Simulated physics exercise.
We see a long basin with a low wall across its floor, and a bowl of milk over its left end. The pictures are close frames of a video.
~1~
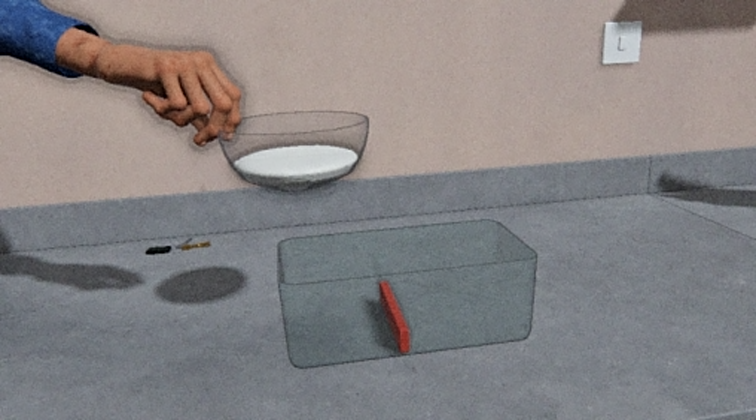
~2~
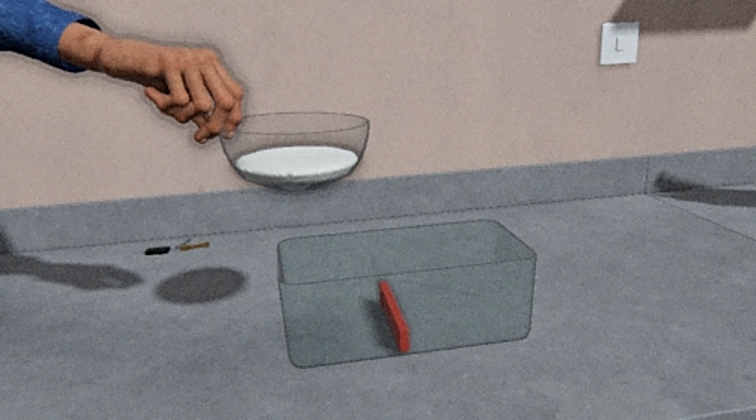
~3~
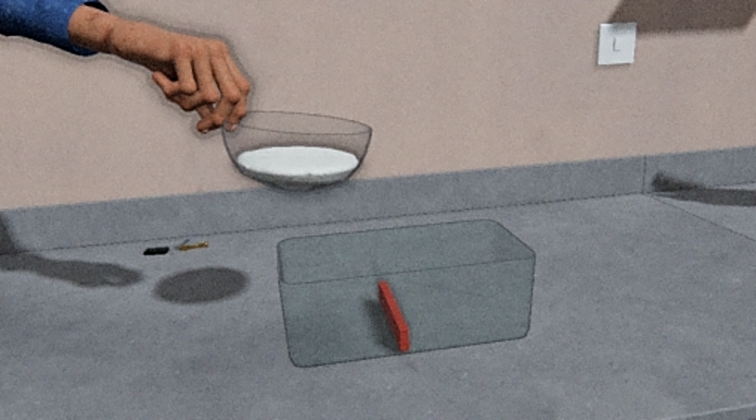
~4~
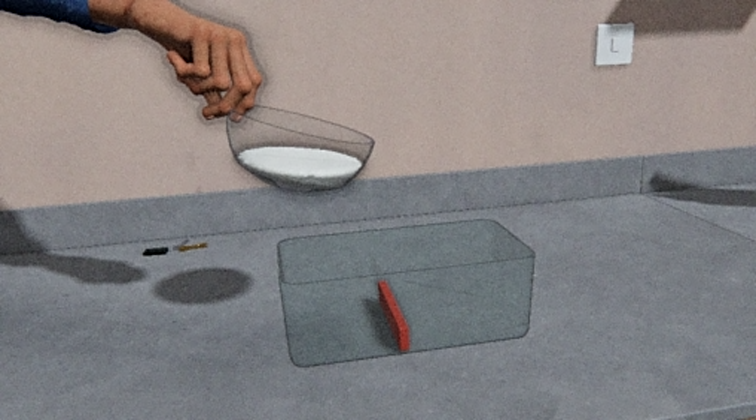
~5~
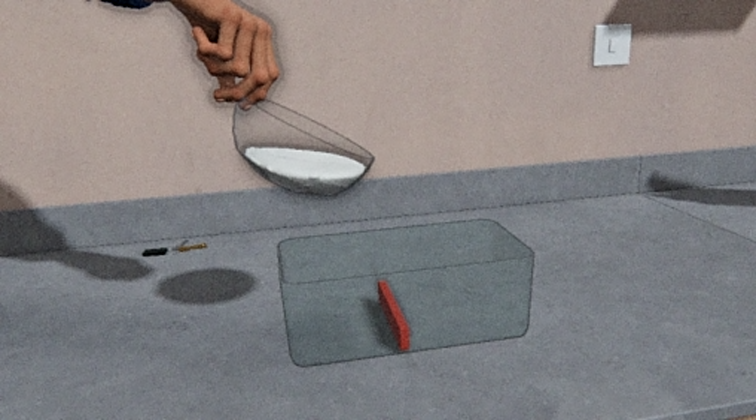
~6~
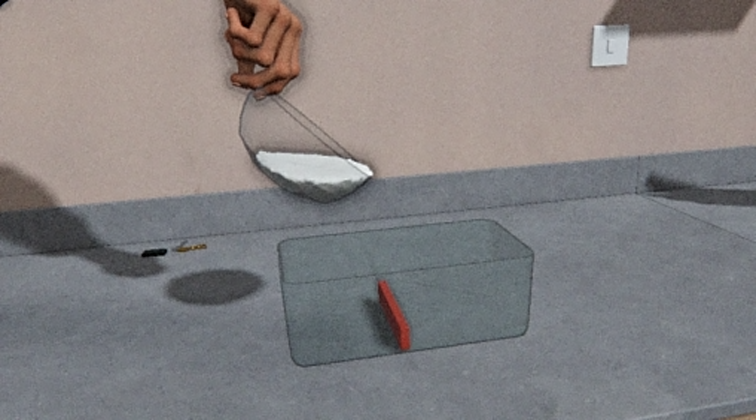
At the start, a hand holds a clear bowl of milk level above the left end of a long, see-through basin with a low red wall across its floor. The hand rises and moves right, tilting the bowl rightward, slightly then steeply, and the milk shifts to its lowered right rim.
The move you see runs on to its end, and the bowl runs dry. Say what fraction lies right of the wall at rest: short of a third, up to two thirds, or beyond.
In the end between a third and two thirds is right of the wall.
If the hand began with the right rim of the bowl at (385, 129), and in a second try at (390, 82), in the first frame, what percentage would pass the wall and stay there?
Roughly 65 per cent, and 70 per cent.
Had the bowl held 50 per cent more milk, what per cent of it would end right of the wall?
Some 55 per cent.
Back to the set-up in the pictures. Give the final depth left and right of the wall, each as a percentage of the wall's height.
Left about 30, right about 30.
A moment on, the bowl is tipped right over and 4 per cent is still to pour, 29 is left of the wall and 46 right of it.
Next, the bowl is tipped right over and 0 per cent is still to pour, 42 is left of the wall and 53 right of it.
Then the bowl is tipped right over and 0 per cent is still to pour, 44 is left of the wall and 53 right of it.
Later the bowl is tipped right over and 0 per cent is still to pour, 44 is left of the wall and 53 right of it.
In the end 44 per cent lies left of the wall, 53 right of it and 3 outside.
